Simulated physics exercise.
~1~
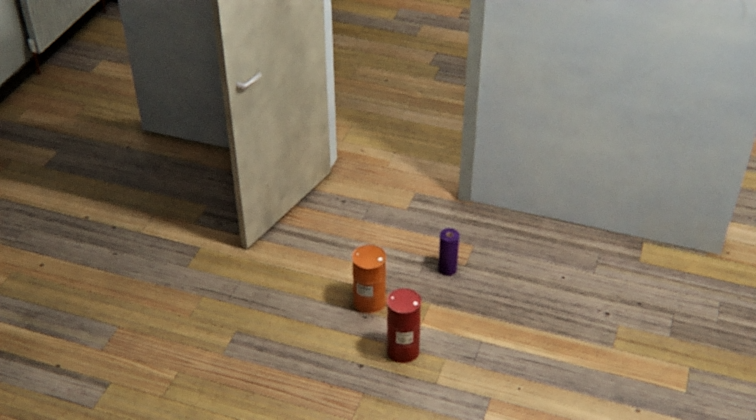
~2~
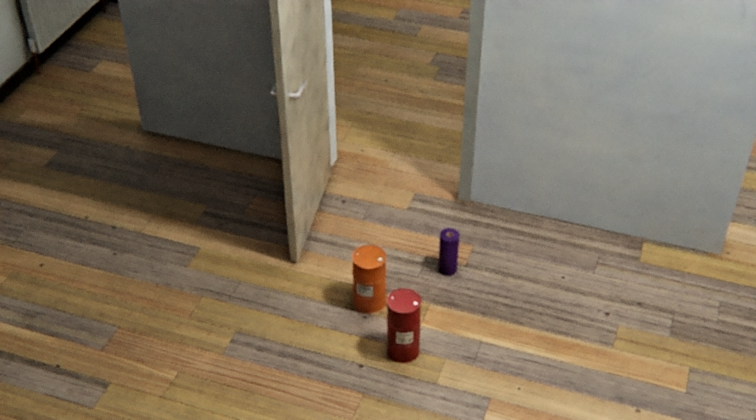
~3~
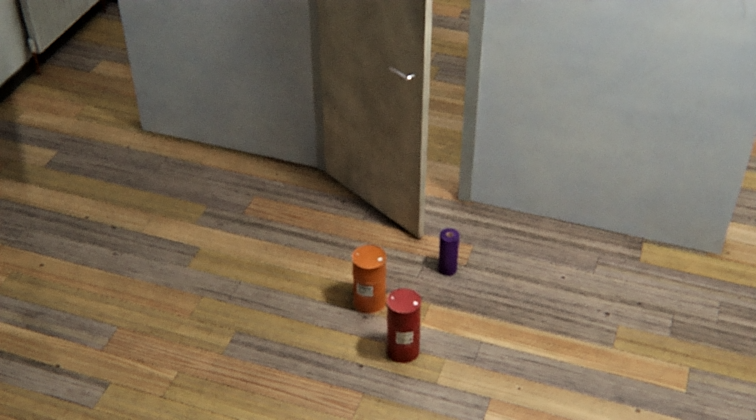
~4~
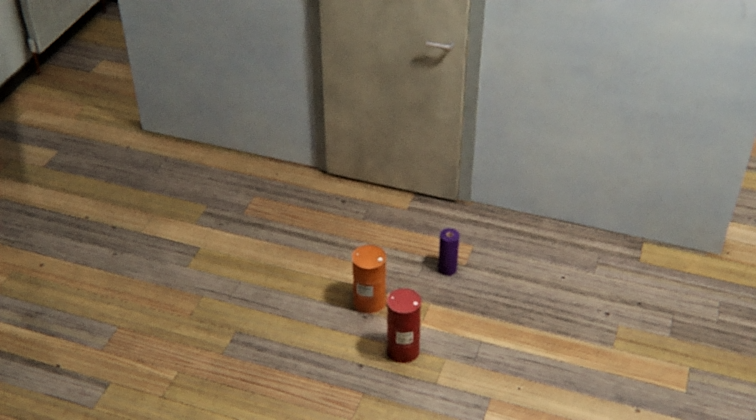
In a room with a wood plank floor, a beige door with a metal handle stands wide open in a gap between two pale grey walls. On the floor in front of it are an orange canister, a red canister and a small purple roll standing upright. The door swings toward the right, first appearing nearly edge-on, then angling back toward the opening. It passes behind the canisters and the roll without disturbing them. Finally it rests closed in the gap, flush with the walls, and all three objects remain standing where they began.
